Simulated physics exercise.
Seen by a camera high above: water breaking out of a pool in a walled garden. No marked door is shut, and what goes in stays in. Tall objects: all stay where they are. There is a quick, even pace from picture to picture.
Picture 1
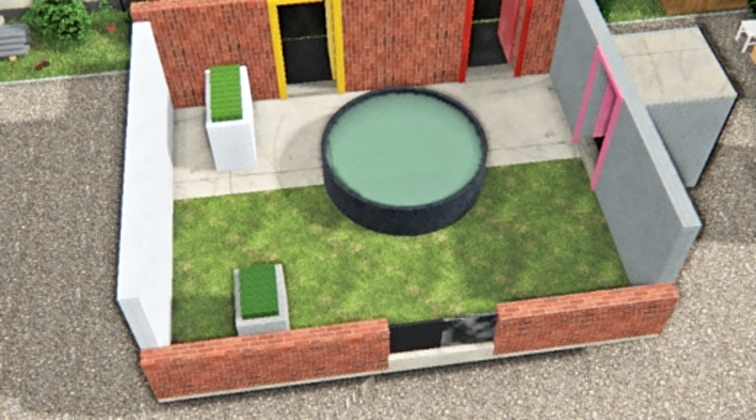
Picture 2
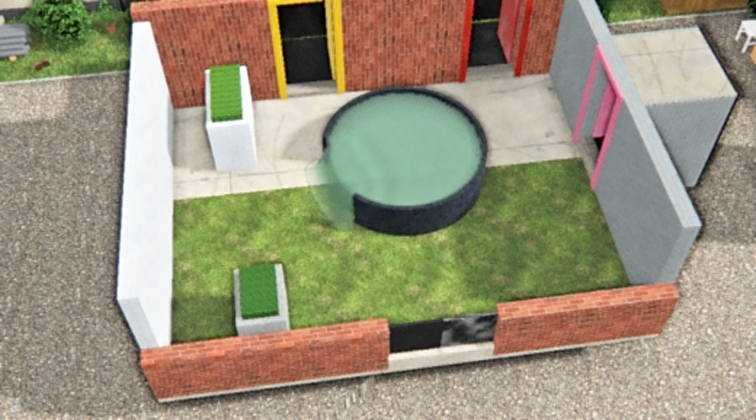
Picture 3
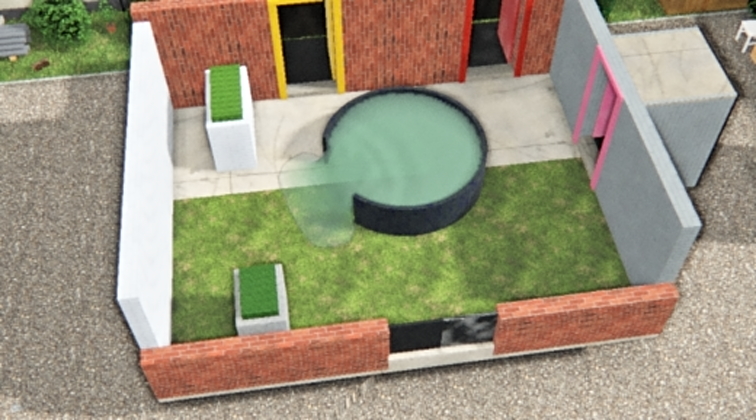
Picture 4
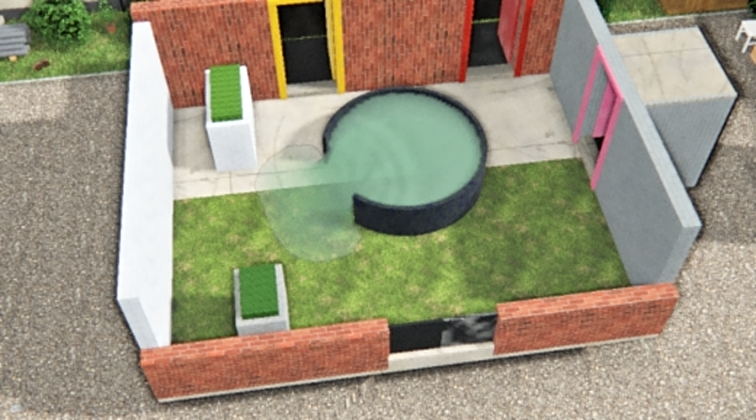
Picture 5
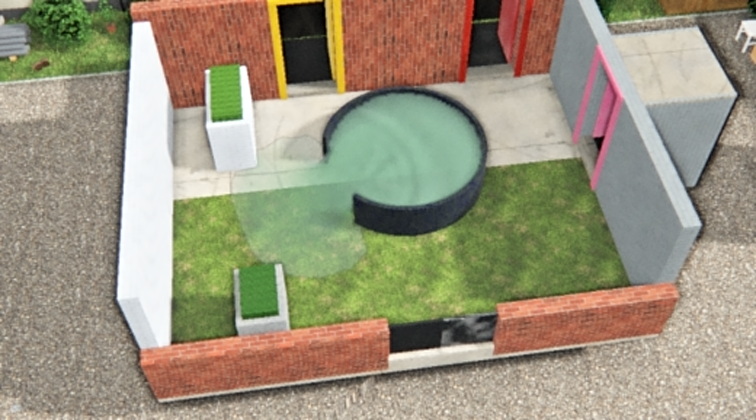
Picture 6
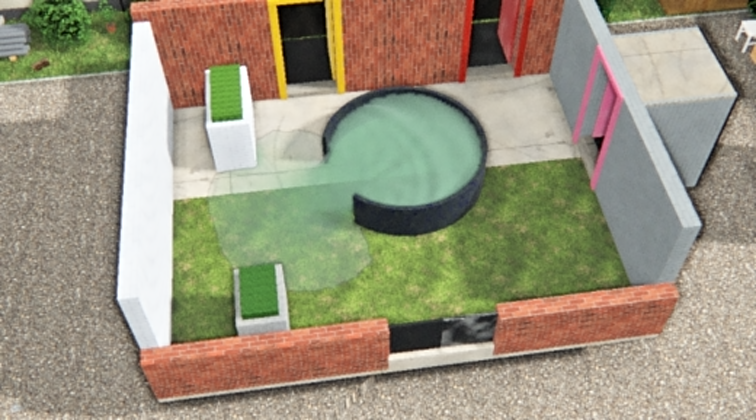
Water sits still in a round, dark-walled pool inside a walled garden, then breaks out through a gap on the pool's left side. It pours onto the grass and paving, fanning out in a thin, pale green sheet that spreads left and down toward the lower planter.
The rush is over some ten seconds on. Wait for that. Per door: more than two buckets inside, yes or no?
Per door - pink door: No, yellow door: No, red door: No.
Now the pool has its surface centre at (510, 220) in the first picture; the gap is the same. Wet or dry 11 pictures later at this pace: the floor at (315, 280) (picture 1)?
Well, it ends up swamped there.
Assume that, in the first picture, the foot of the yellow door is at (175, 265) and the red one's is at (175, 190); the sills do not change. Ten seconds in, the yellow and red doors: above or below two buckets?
At the yellow door it tops it; at the red door it tops it.
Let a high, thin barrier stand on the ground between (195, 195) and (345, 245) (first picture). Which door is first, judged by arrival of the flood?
I'd say the yellow-painted one.
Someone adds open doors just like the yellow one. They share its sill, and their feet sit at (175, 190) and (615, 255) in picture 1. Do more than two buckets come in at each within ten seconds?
Well, one comes out higher, the other comes out lower.
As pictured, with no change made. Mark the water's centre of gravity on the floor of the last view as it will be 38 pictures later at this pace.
I'd point to (320, 211).
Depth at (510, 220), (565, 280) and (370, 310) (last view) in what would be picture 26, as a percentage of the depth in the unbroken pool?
Approx. values, in order: 0 %, 0 %, 8 %.
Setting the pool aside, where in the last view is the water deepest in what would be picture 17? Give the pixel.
I'd point to (174, 182).
A moment on, water covers 30 % of the floor; the pink door not reached, the yellow door not reached, the red door not reached.
Next, water covers 40 % of the floor; the pink door not reached, the yellow door wet at the sill, nothing in, the red door not reached.
Then, water covers 50 % of the floor; the pink door not reached, the yellow door wet at the sill, nothing in, the red door not reached.
Later, water covers 70 % of the floor; the pink door not reached, the yellow door wet at the sill, nothing in, the red door wet at the sill, nothing in.
In the end, water covers 100 % of the floor; the pink door wet at the sill, nothing in, the yellow door under two buckets in, the red door wet at the sill, nothing in.
